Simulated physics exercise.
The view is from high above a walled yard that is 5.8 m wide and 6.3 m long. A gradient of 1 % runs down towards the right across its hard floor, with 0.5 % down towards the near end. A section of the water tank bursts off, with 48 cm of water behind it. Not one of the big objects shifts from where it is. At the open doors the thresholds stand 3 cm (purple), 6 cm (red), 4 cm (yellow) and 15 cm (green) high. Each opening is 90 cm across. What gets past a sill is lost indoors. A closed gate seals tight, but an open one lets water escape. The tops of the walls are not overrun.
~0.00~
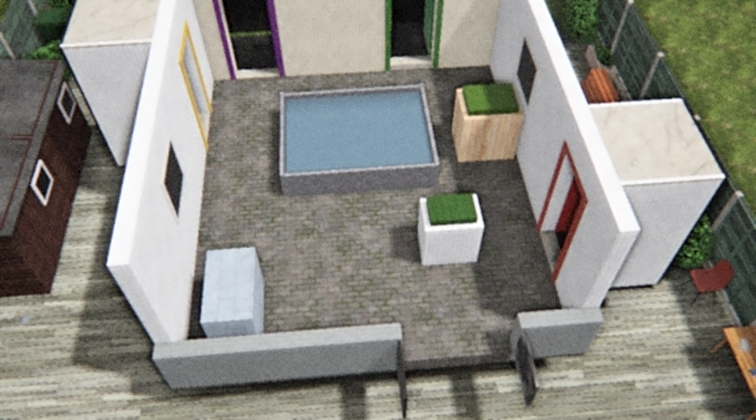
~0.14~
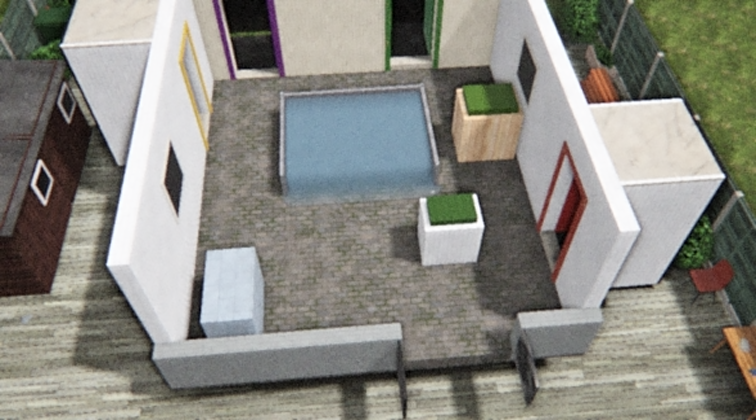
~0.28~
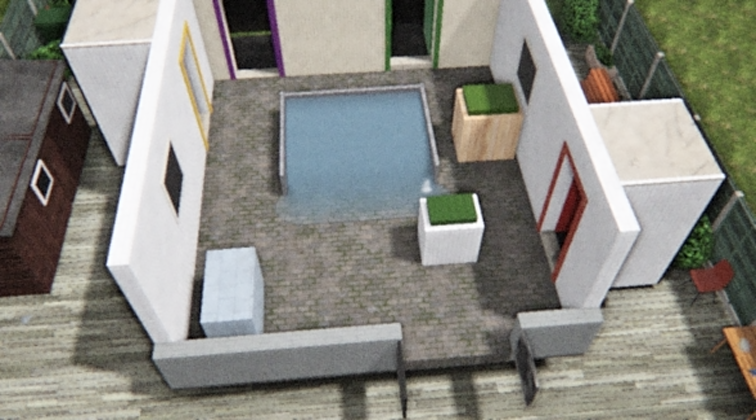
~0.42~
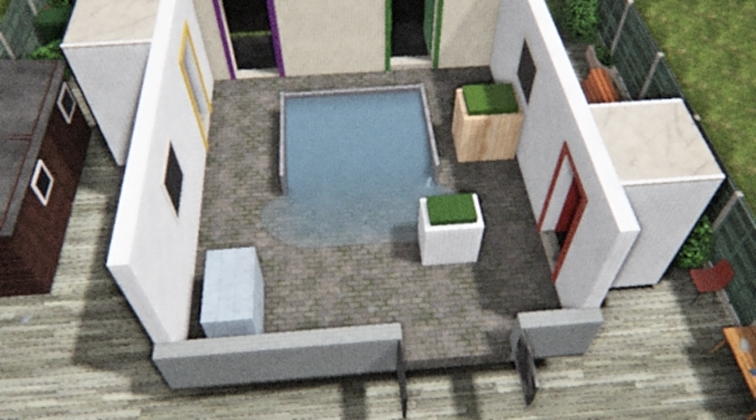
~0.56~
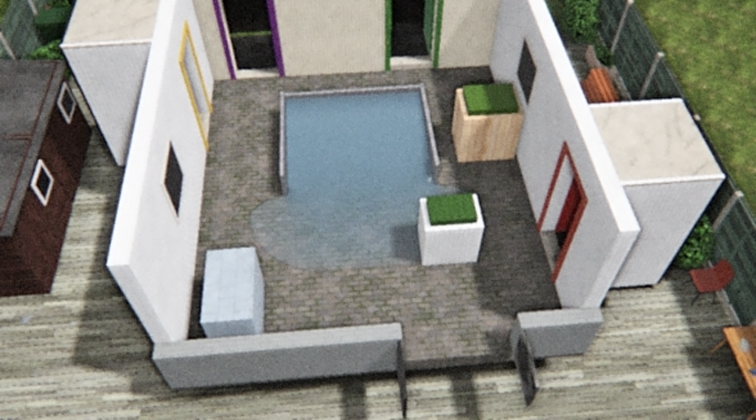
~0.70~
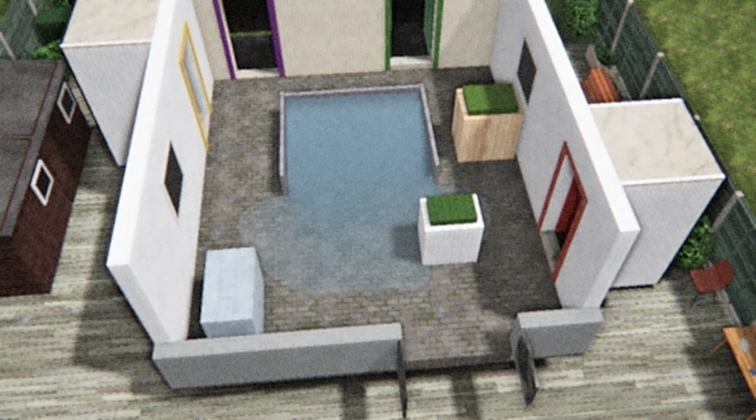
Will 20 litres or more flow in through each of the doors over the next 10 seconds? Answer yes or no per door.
Purple door: Yes, red door: Yes, yellow door: No, green door: No.
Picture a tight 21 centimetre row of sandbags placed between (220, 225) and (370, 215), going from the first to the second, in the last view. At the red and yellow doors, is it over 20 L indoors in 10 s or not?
At the red door the limit is exceeded, and at the yellow door it is not reached.
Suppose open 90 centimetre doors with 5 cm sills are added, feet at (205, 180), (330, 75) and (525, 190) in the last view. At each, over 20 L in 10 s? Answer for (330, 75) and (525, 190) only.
First door short of the limit, second door beyond the limit.
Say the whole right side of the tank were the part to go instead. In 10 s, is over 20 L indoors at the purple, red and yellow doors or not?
Note: Purple beyond the mark, red beyond the mark, yellow beyond the mark.
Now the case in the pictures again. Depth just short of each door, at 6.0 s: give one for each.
Depths: Purple door 0 cm, red door 14 cm, yellow door 3 cm, green door 1 cm.
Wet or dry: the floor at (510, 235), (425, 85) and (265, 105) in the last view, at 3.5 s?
Submerged, untouched, untouched.
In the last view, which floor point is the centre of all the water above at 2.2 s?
Roughly (365, 218) in the last picture.
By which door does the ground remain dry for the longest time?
That would be the green door.
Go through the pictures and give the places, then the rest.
In the first frame, still water, 48 cm deep, in the water tank at (356, 131).
In the second frame, the front is at a hidden place, 1.4 m from the gap at (361, 184); 0.3 m2 of floor is under water; 48 cm left at the back of the water tank.
In the third frame, water pours out at (361, 184) and has run 1.5 m, to a hidden place; typically 9 cm deep outside, 48 cm at the water tank's back.
In the fourth frame, the front is at a hidden place, 1.8 m from the gap at (361, 185); 3.2 m2 of floor is under water; 48 cm left at the back of the water tank.
In the fifth frame, the front is at a hidden place, 2.1 m from the gap at (361, 185); 4.5 m2 of floor is under water; 48 cm left at the back of the water tank.
In the sixth frame, the front is at (291, 283), 2.3 m from the gap at (361, 185); 5.9 m2 of floor is under water; 43 cm left at the back of the water tank.
After 1.4 s water covers 35 % of the floor and is deepest (32 cm) near (420, 229); purple door not reached, red door not reached, yellow door not reached, green door not reached.
After 2.2 s water covers 45 % of the floor and is deepest (33 cm) near (366, 338); purple door not reached, red door 11 cm at the sill, 5 L in, yellow door not reached, green door not reached.
After 3.5 s water covers 55 % of the floor and is deepest (24 cm) near (186, 363); purple door not reached, red door 8 cm at the sill, 19 L in, yellow door not reached, green door not reached.
After 6.0 s water covers 75 % of the floor and is deepest (16 cm) near (531, 336); purple door not reached, red door 14 cm at the sill, 35 L in, yellow door 3 cm at the sill, 0 L in, green door not reached.
After 10.0 s water covers 95 % of the floor and is deepest (10 cm) near (521, 182); purple door 5 cm at the sill, 42 L in, red door 10 cm at the sill, 70 L in, yellow door 2 cm at the sill, 0 L in, green door 5 cm at the sill, 0 L in.
